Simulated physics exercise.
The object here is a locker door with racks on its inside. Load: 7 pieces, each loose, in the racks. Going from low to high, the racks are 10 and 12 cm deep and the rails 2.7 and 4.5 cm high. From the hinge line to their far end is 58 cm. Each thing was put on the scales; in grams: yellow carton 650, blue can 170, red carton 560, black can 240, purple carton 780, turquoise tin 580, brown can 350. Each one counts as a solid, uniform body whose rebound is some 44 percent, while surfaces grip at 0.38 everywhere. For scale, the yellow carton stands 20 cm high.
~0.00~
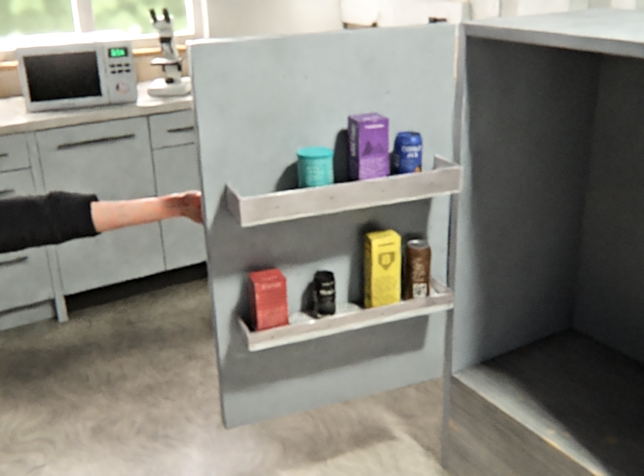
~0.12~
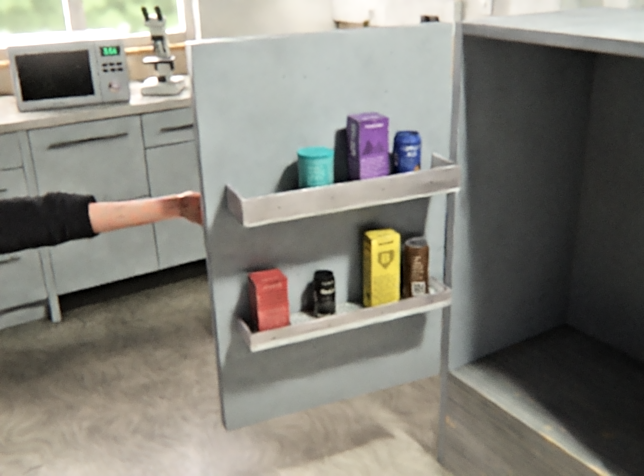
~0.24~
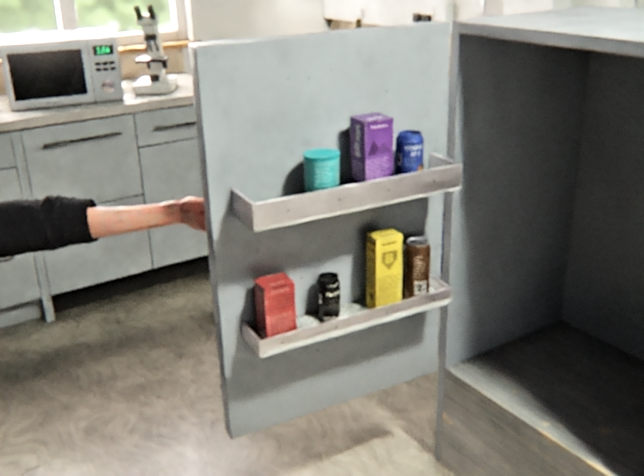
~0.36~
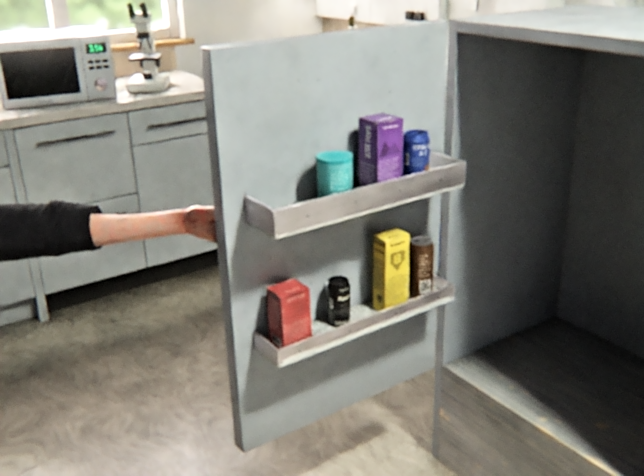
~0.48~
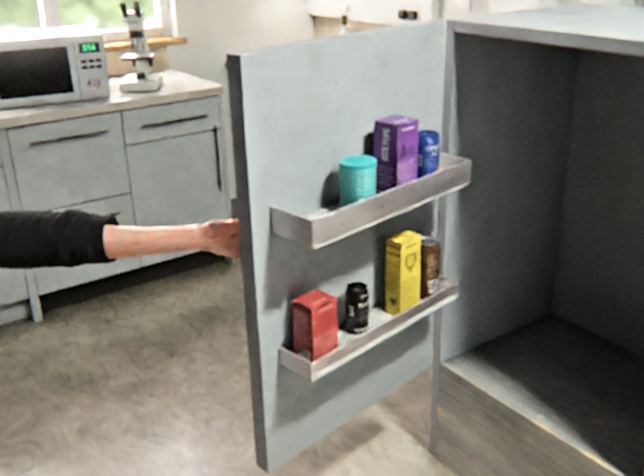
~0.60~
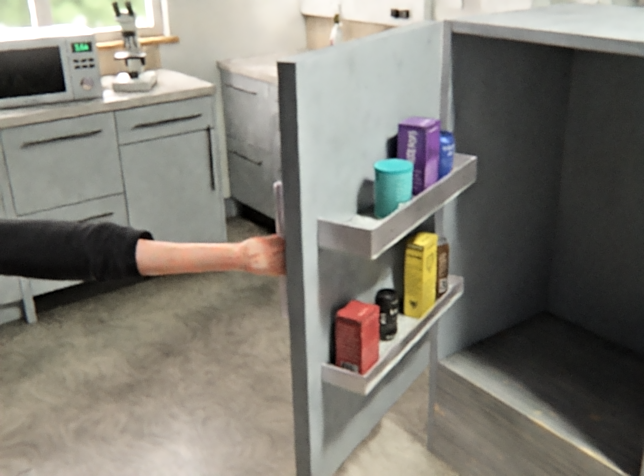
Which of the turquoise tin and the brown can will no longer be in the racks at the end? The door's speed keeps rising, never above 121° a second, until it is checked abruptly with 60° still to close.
Outcome: The turquoise tin is still there; the brown can is still there.
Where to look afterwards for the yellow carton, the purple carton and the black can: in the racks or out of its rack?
Once it all settles, the yellow carton leaves its surface, the purple carton stays on its surface and the black can stays on its surface.
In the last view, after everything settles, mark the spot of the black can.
Near (413, 319).
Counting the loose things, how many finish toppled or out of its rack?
The count comes out at 2.
After 1.20 s, door 60° open; yellow carton and red carton now out of its rack; black can 7° off upright.
After 1.60 s, door 60° open.
In the end (2.3 s), out of its rack, yellow carton and red carton; the other 5 under 5 cm from the start. In the last view, turquoise tin near (417, 192), brown can near (445, 268).
